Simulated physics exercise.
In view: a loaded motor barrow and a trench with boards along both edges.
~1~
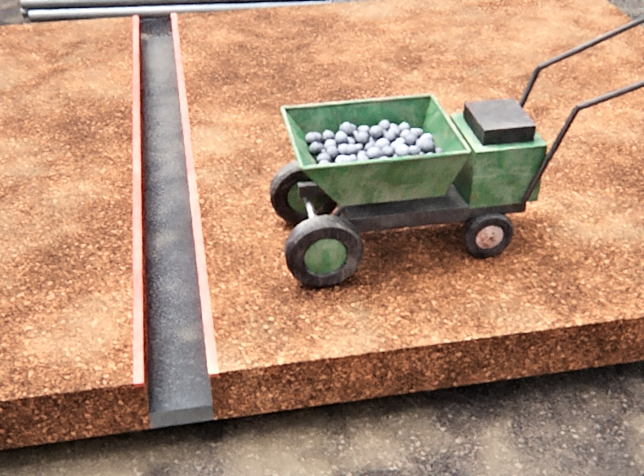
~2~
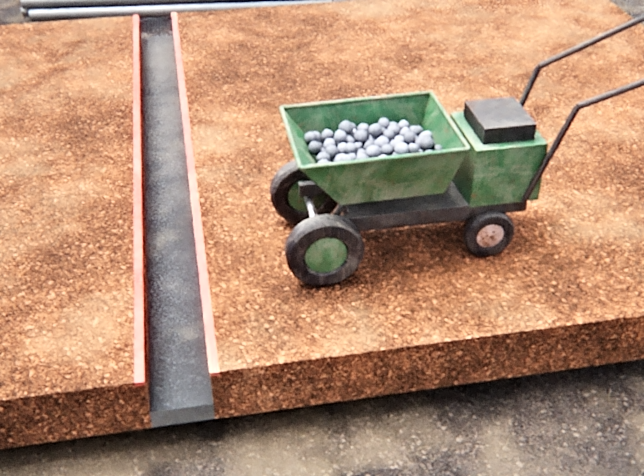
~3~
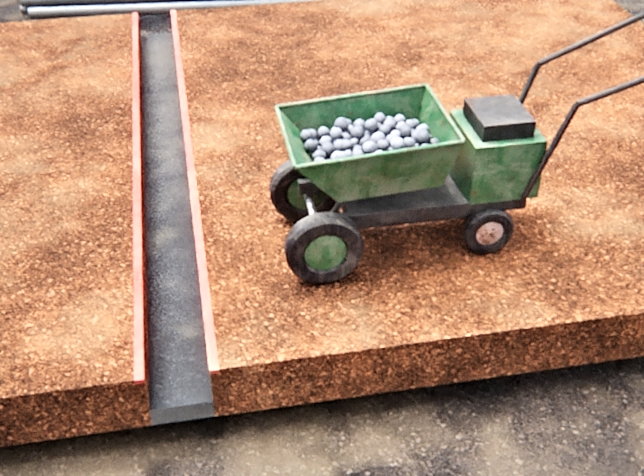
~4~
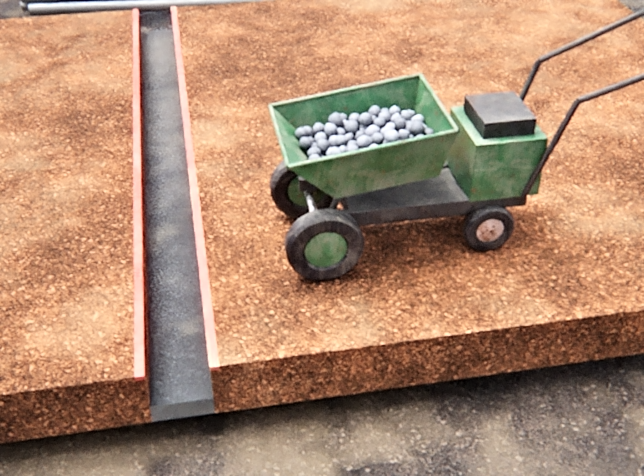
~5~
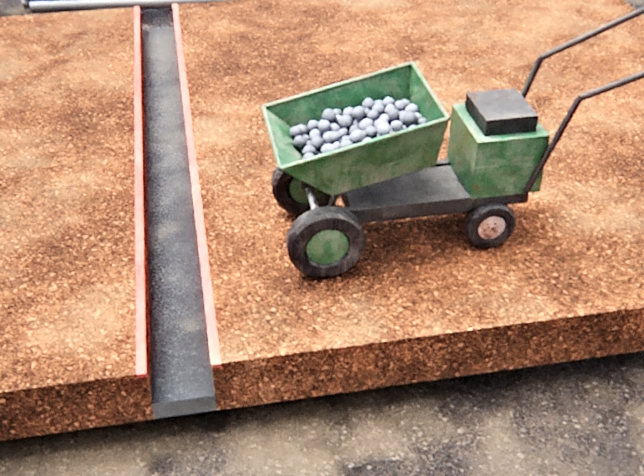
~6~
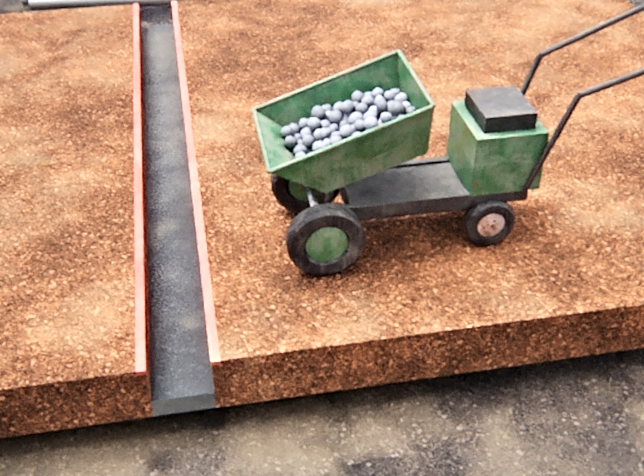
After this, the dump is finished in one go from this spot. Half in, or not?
The trench ends with more than half of it.
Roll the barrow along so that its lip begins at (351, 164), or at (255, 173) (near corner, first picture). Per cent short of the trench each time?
In turn 60 and 0 in a hundred.
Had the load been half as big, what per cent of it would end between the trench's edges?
Close to 100 per cent.
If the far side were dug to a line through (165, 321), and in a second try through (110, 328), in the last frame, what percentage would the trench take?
In turn 80 and 100 in a hundred.
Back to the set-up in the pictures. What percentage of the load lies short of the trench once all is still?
Near 0 %.
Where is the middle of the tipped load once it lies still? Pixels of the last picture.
Close to (174, 274).
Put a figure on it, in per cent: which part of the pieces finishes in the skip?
Some 0 per cent.
Soon, skip tipped steeply; all in the skip.
A while on, skip tipped steeply; most in the skip; a stray few short of the trench; a small part in or heaped over the trench; a small part falling.
Towards the end, skip tipped right over; a stray few in the skip; a stray few short of the trench; nearly all in or heaped over the trench; a stray few beyond it.
Finally, skip tipped right over; a stray few short of the trench; nearly all in or heaped over the trench; a stray few beyond it.
